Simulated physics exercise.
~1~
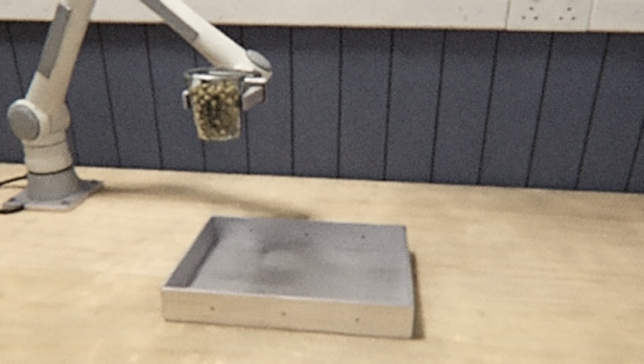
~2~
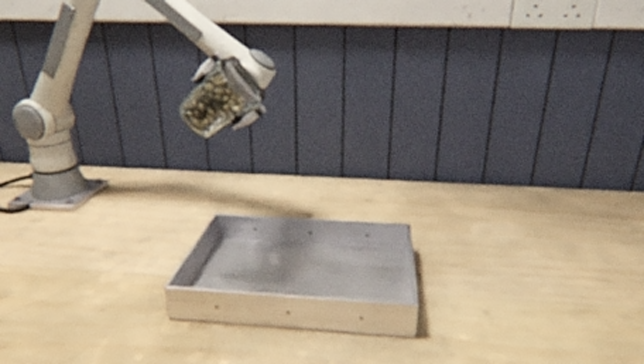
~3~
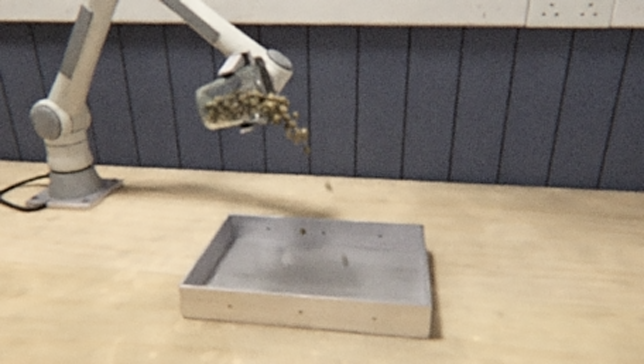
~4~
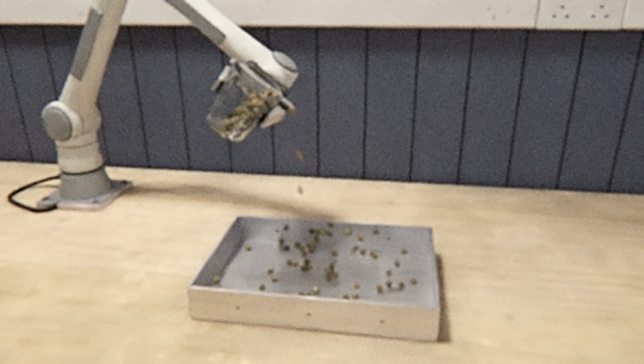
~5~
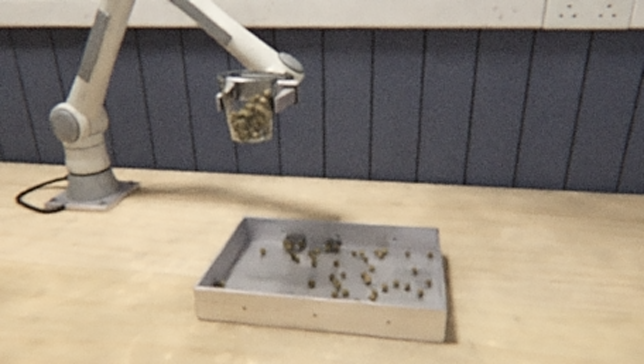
A robot arm tips a beaker, spills some beads into a tray, then rights it.
